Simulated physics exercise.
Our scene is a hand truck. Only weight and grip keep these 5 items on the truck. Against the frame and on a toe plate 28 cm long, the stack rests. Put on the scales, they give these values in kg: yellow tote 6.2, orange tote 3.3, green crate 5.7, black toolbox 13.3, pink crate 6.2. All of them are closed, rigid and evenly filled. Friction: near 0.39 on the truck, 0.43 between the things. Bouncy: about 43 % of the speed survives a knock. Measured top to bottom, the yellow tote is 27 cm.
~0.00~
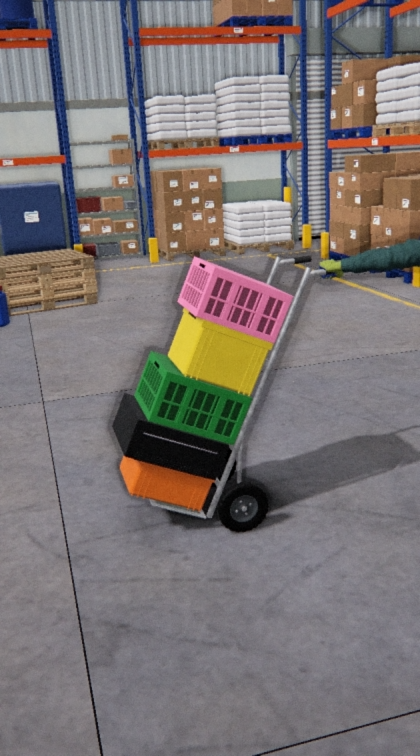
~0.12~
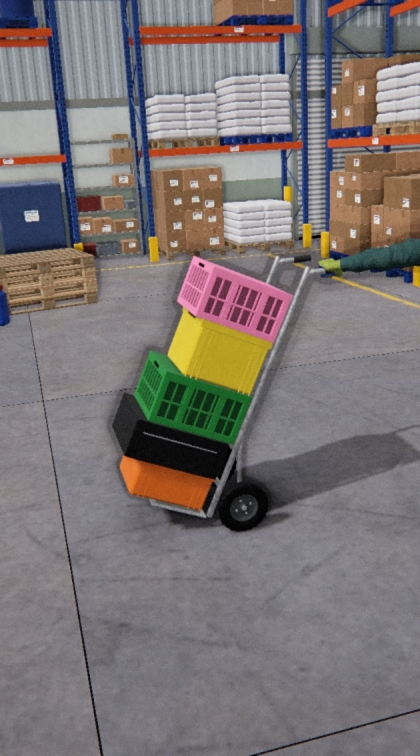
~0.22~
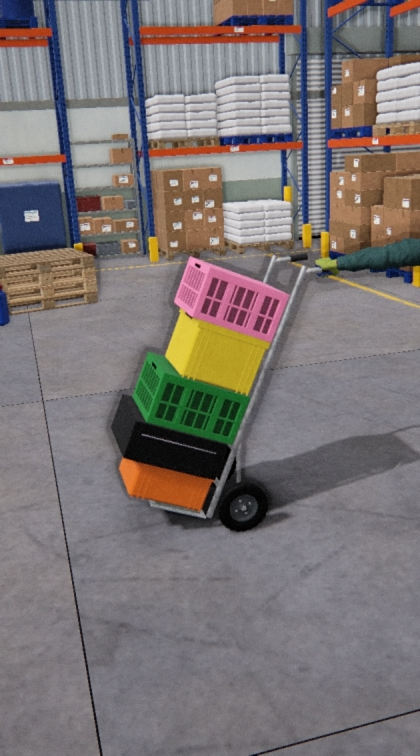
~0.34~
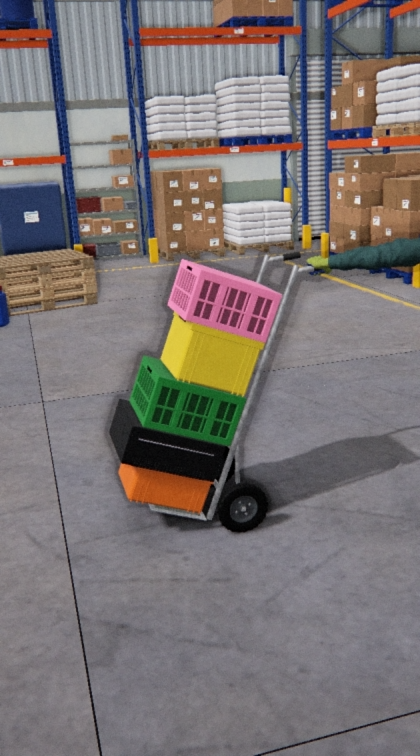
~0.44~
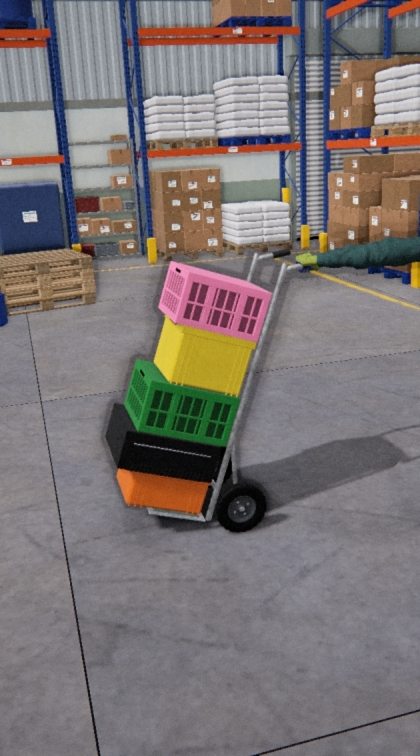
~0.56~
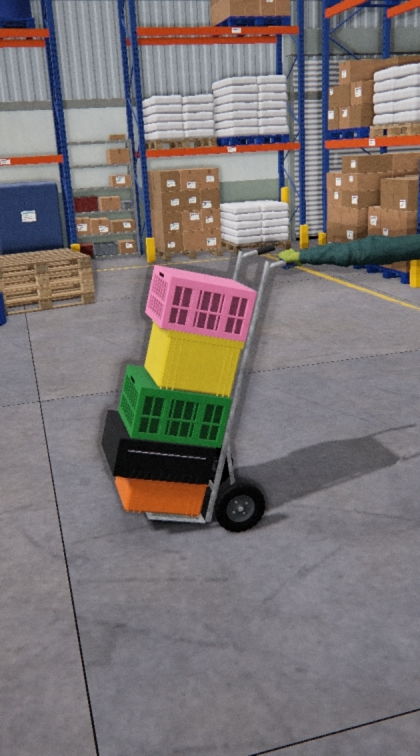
A hand truck stacked with five colourful containers slowly tilts leftward toward upright beside a gloved hand.
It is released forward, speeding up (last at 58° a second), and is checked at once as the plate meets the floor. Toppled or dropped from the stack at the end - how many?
Over or off: No items.
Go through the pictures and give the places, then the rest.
In the first frame, 25° short of upright; yellow tote (218, 350); orange tote (166, 473).
In the second frame, 25° short of upright; pink crate (233, 299); green crate (191, 397).
In the third frame, 24° short of upright; black toolbox (168, 436); pink crate (230, 299).
In the fourth frame, 22° short of upright; green crate (186, 400); black toolbox (165, 439).
In the fifth frame, 20° short of upright; pink crate (213, 301); green crate (180, 402).
In the sixth frame, 16° short of upright; yellow tote (192, 355); orange tote (160, 483).
After 0.96 s, truck upright; yellow tote slid 4 cm near (147, 373); pink crate slid 5 cm; green crate slid 2 cm.
After 1.16 s, truck upright; yellow tote tipped 9° from how it sat near (128, 374); orange tote tipped 9° from how it sat near (157, 497); pink crate tipped 9° from how it sat.
After 1.56 s, truck upright; yellow tote tipped 8° from how it sat near (131, 374); orange tote tipped 8° from how it sat near (157, 498); pink crate tipped 8° from how it sat.
After 1.76 s, truck upright; yellow tote slid 3 cm near (149, 373); pink crate slid 5 cm.
At rest (2.3 s), all 5 in place, give or take 10 cm. Seen from the same camera at the end, yellow tote near (153, 373), orange tote near (160, 500).
